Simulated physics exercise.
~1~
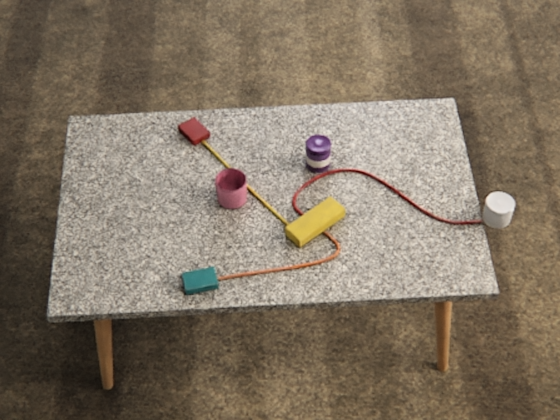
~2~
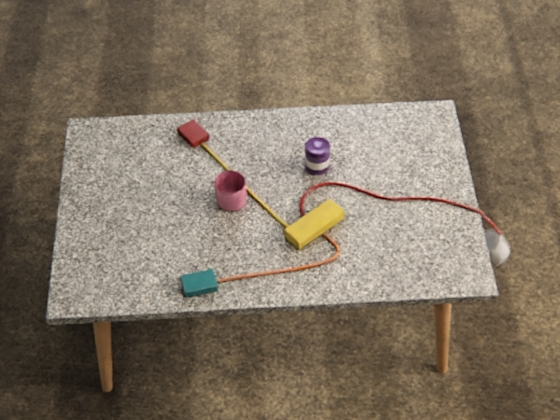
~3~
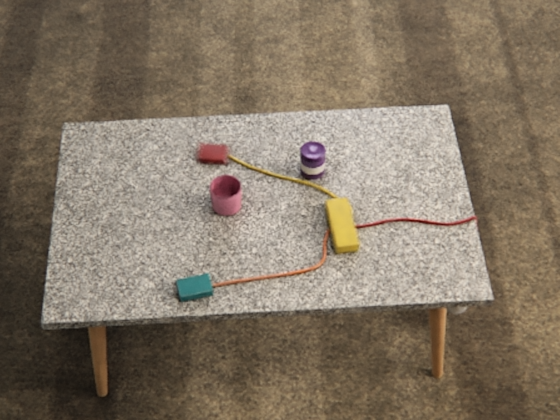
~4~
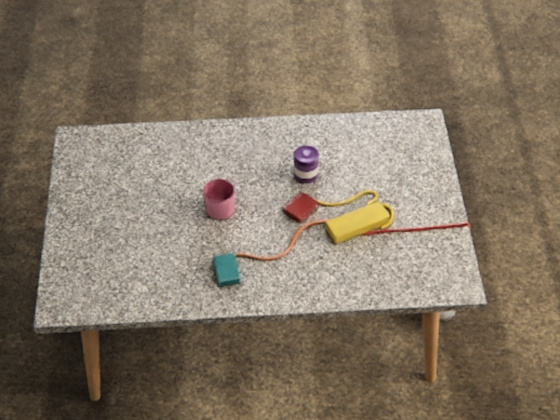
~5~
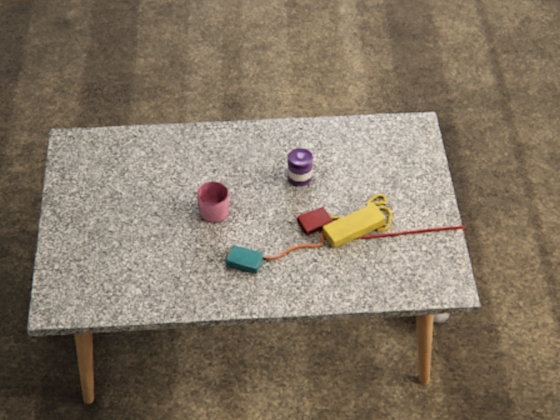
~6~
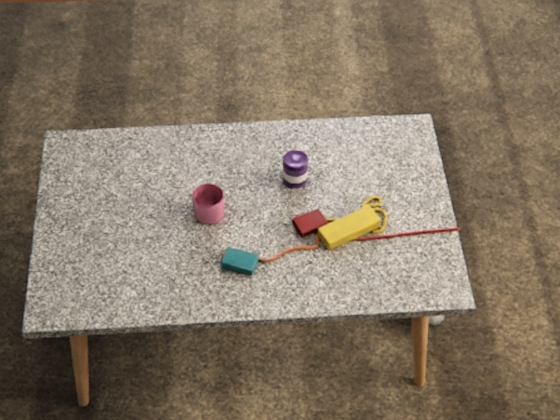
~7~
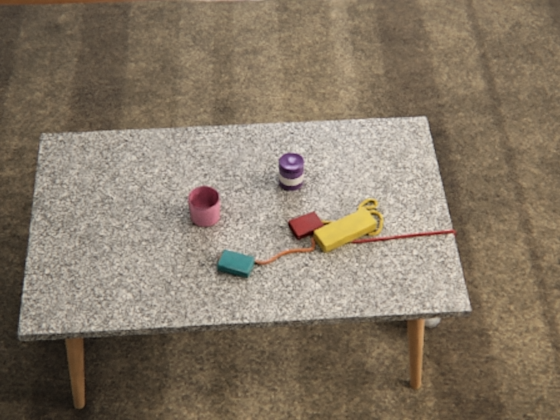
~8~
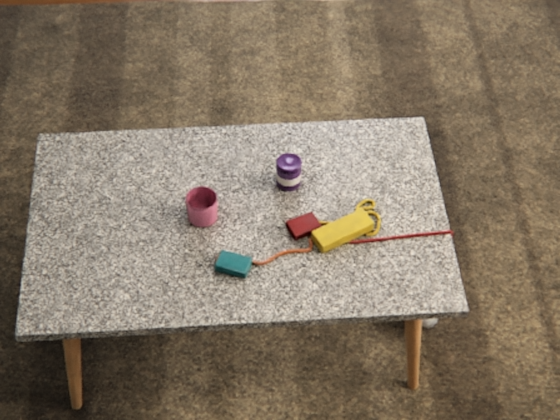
White cylinder dropping off a table's right edge, its red cable dragging a yellow block rightward and pulling red and teal boxes after it.
